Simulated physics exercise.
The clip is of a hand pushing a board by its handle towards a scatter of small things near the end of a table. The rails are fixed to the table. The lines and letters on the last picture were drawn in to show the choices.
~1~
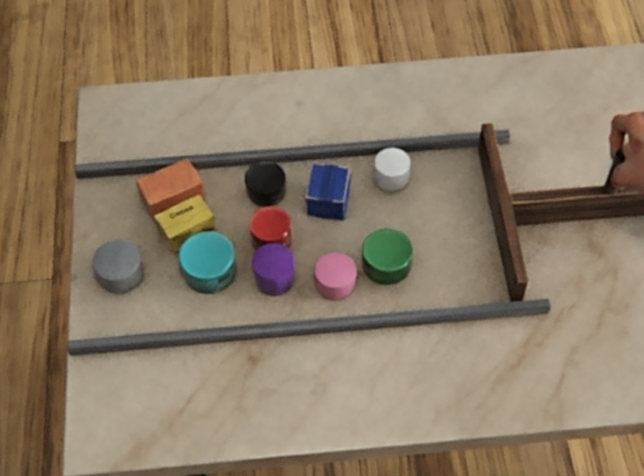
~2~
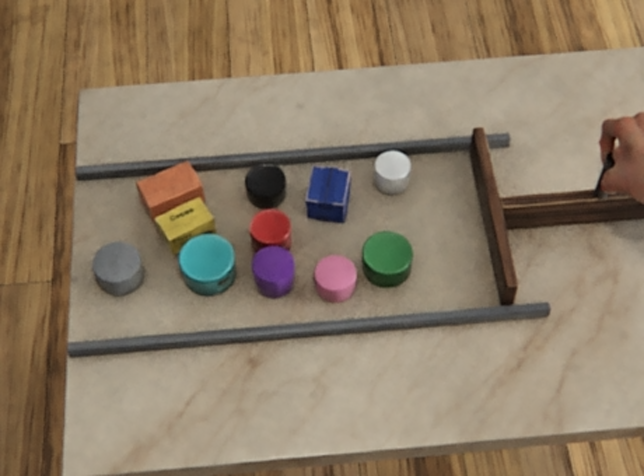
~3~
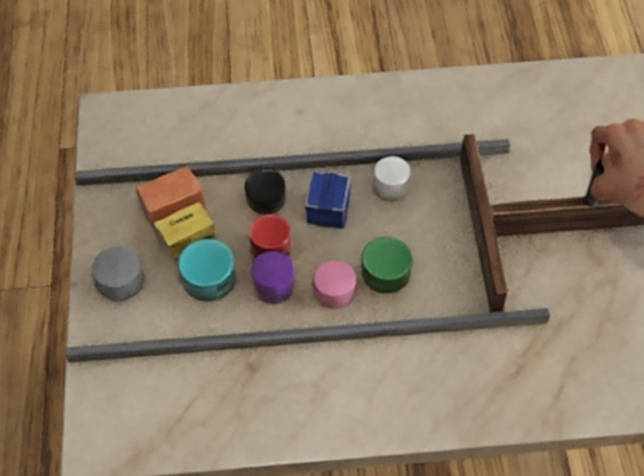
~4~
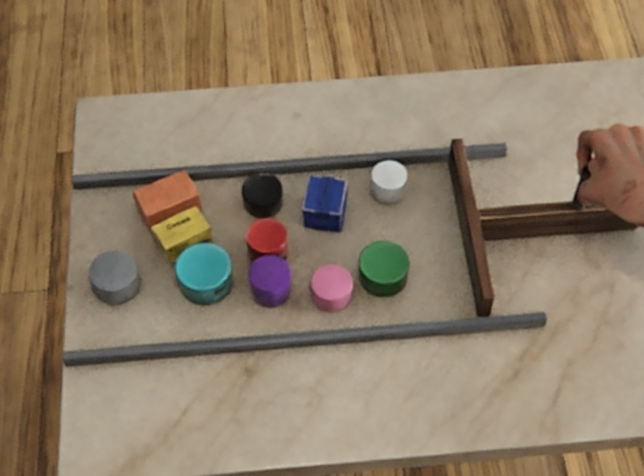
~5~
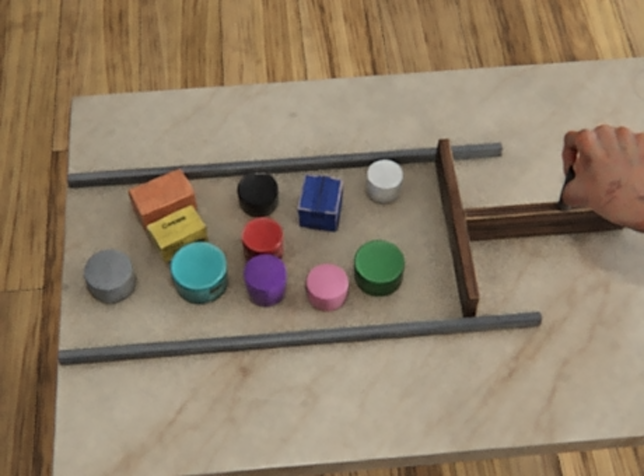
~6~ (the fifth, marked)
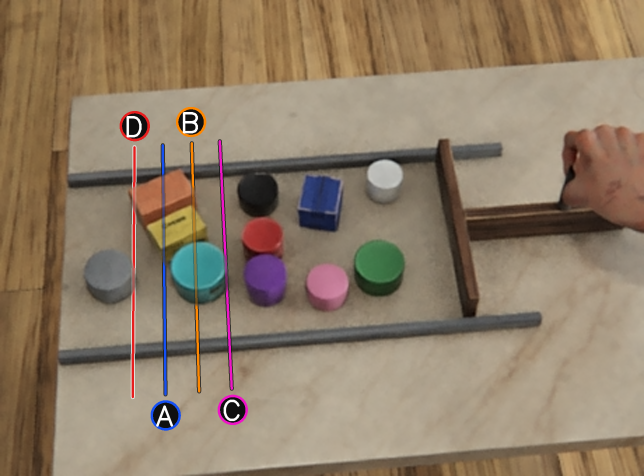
A wooden board, pushed by a hand on its handle, slid slowly left between two grey rails towards a scatter of small colourful tubs and blocks, which stayed where they were on the table.
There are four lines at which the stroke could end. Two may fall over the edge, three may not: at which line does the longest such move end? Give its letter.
Up to line A.
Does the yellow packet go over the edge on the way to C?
By then, no.
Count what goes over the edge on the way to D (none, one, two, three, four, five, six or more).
In all, four.
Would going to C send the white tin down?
No.
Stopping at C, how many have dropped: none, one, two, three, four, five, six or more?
The count is none.
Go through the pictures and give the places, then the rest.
Green tub (387, 257); yellow packet (186, 224); white tin (392, 170), in the first picture.
Board (495, 202); red tub (271, 234), in the second picture.
Board (485, 209); turquoise jar (208, 270), in the third picture.
Board (472, 214); black jar (263, 196), in the fourth picture.
Board (458, 214); orange block (163, 200); grey pot (110, 276); green tub (379, 269), in the fifth picture.
On the marked copy, A at (164, 260); B at (195, 258); C at (225, 256); D at (134, 263).
Following A. Soon after the start, board (354, 222); white tin (322, 181); pink pot (295, 302).
Later, board (248, 230); grey pot (105, 276); orange block (137, 205).
In the end, board (165, 236); orange block over the edge; grey pot over the edge; two fallen.
As for the rest, B is within the limit but short; C is within the limit but short; D drops four.
